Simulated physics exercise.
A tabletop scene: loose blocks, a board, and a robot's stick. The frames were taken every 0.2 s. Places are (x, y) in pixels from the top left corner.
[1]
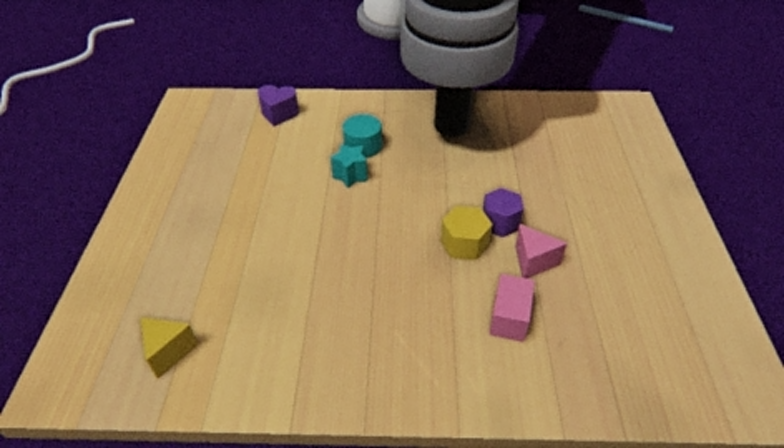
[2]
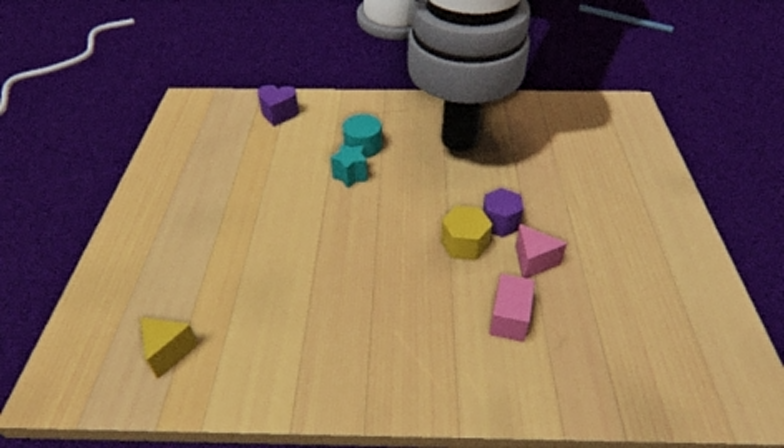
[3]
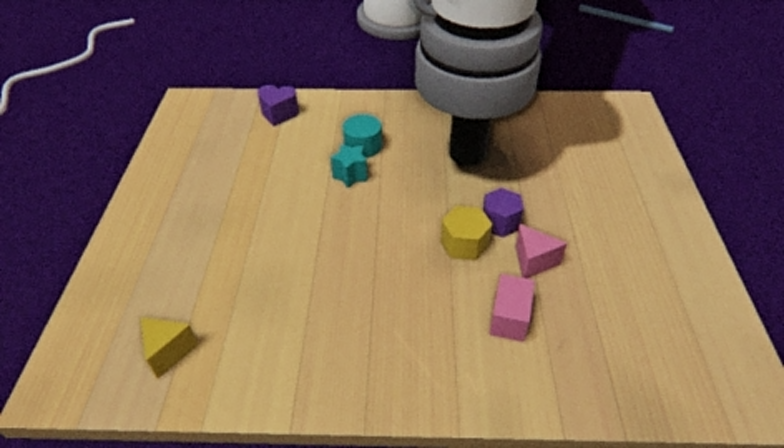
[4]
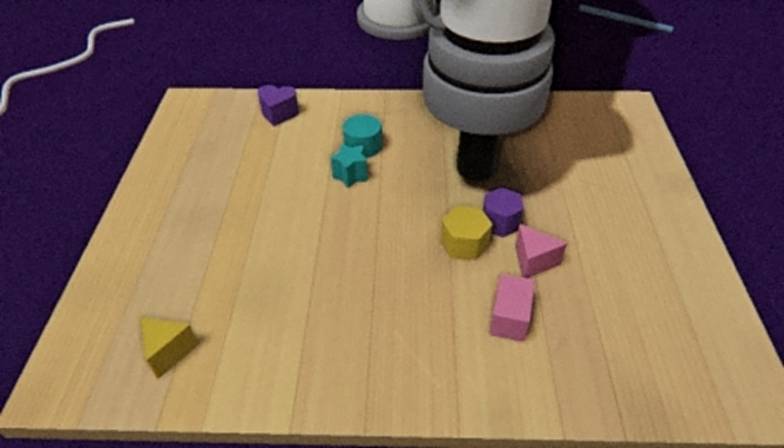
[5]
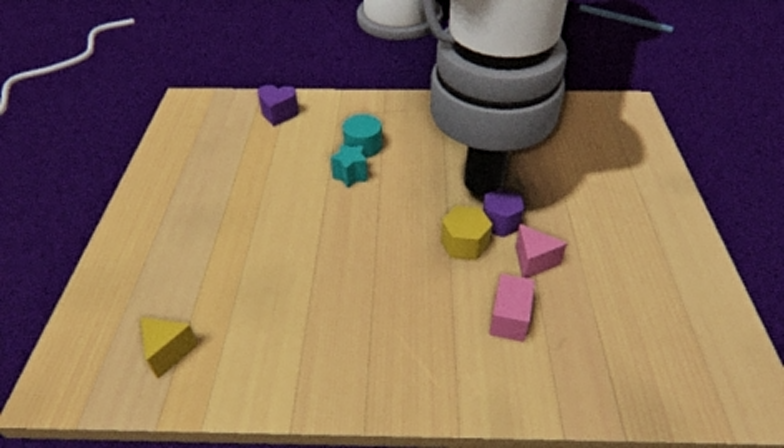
A robot's dark stick, hanging below a grey and white arm, moves a short way down and slightly right across a pale wooden board, nearing a purple hexagon. The fixed view looks down at the board on dark purple, with yellow hexagon and pink blocks right of centre, teal pieces and purple heart upper left, and yellow triangle lower left. The blocks all stay still.
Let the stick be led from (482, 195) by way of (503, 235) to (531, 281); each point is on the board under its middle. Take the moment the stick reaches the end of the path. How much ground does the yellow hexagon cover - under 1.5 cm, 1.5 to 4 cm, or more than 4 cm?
Once the path ends, it will sit under 1.5 cm from where it is now.
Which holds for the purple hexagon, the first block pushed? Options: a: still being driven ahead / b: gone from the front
(a)
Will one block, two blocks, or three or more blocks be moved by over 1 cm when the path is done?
I expect three or more blocks to move.
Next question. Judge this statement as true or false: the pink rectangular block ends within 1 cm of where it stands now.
Verdict: False.
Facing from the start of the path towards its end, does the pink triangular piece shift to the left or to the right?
Well, taking the path from its start to its end as straight ahead, the pink triangular piece moves to the left.
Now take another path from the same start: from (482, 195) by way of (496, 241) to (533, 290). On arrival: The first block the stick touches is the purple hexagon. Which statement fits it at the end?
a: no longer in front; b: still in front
b.
What follows on the original path. One third of the way, stick (497, 211); purple hexagon (513, 228), turned 15° clockwise; pink triangular piece (547, 253), turned 30° anticlockwise.
Two thirds of the way, stick (514, 240); purple hexagon (526, 260), turned 25° clockwise; pink triangular piece (561, 271), turned 95° anticlockwise.
At the end, stick (534, 270); yellow hexagon still; purple hexagon (548, 294), turned 25° clockwise; pink rectangular block (515, 321), turned 40° clockwise; pink triangular piece (586, 291), turned 120° anticlockwise.
